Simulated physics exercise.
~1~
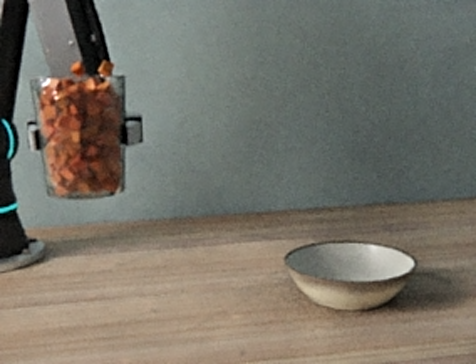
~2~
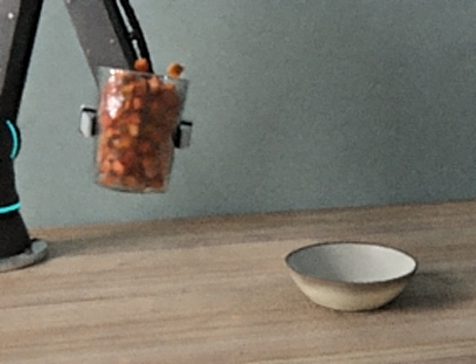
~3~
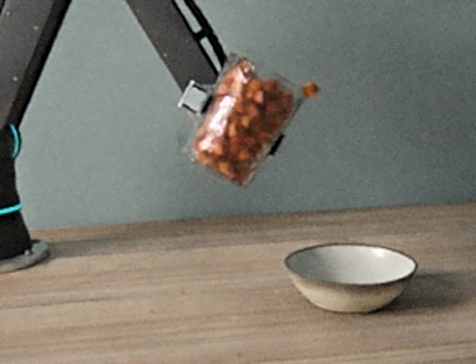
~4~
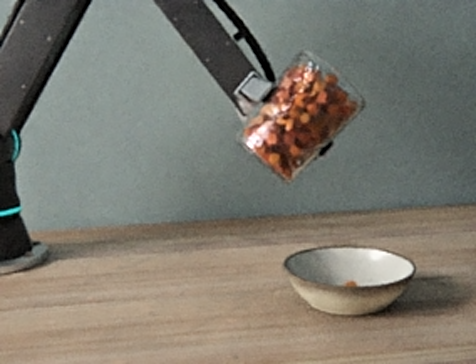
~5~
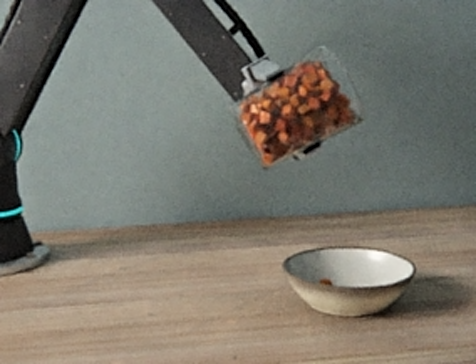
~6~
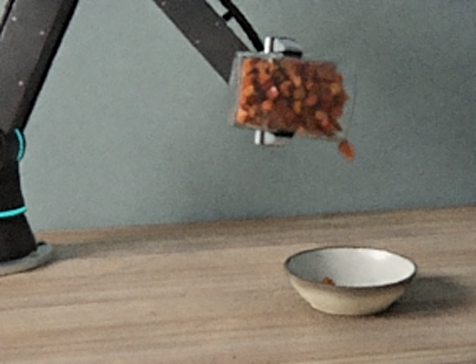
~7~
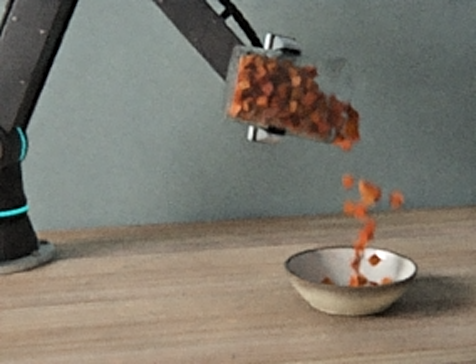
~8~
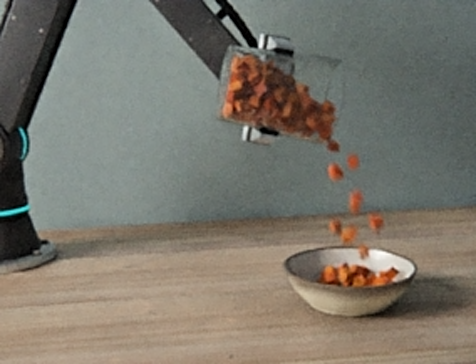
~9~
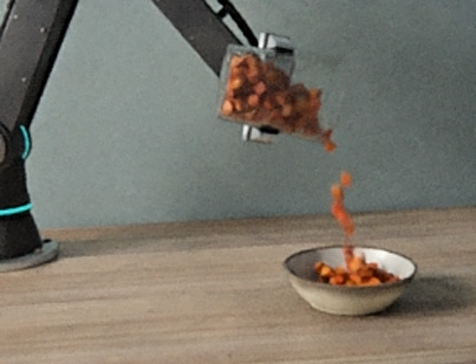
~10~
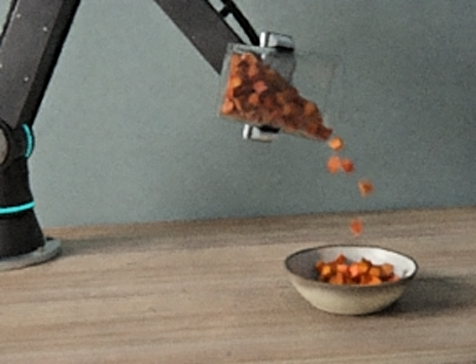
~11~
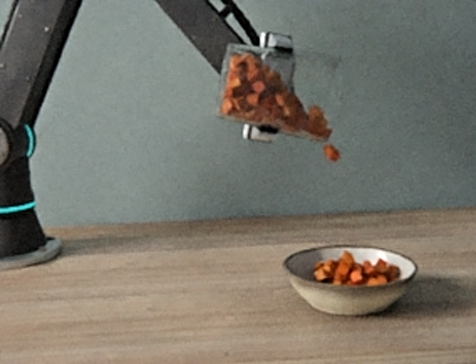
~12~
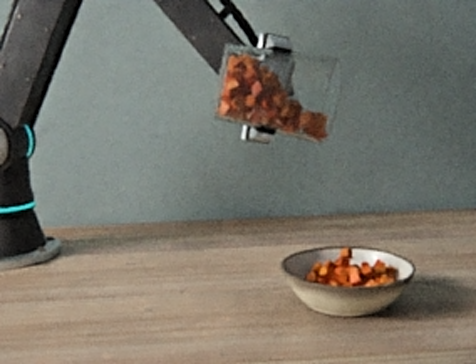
On a wooden table against a grey-green wall, a robot arm carries a clear beaker of orange vegetable dice rightward, tips it past horizontal and pours some into a still bowl, ending with the bowl partly filled and many dice still in the tilted beaker.
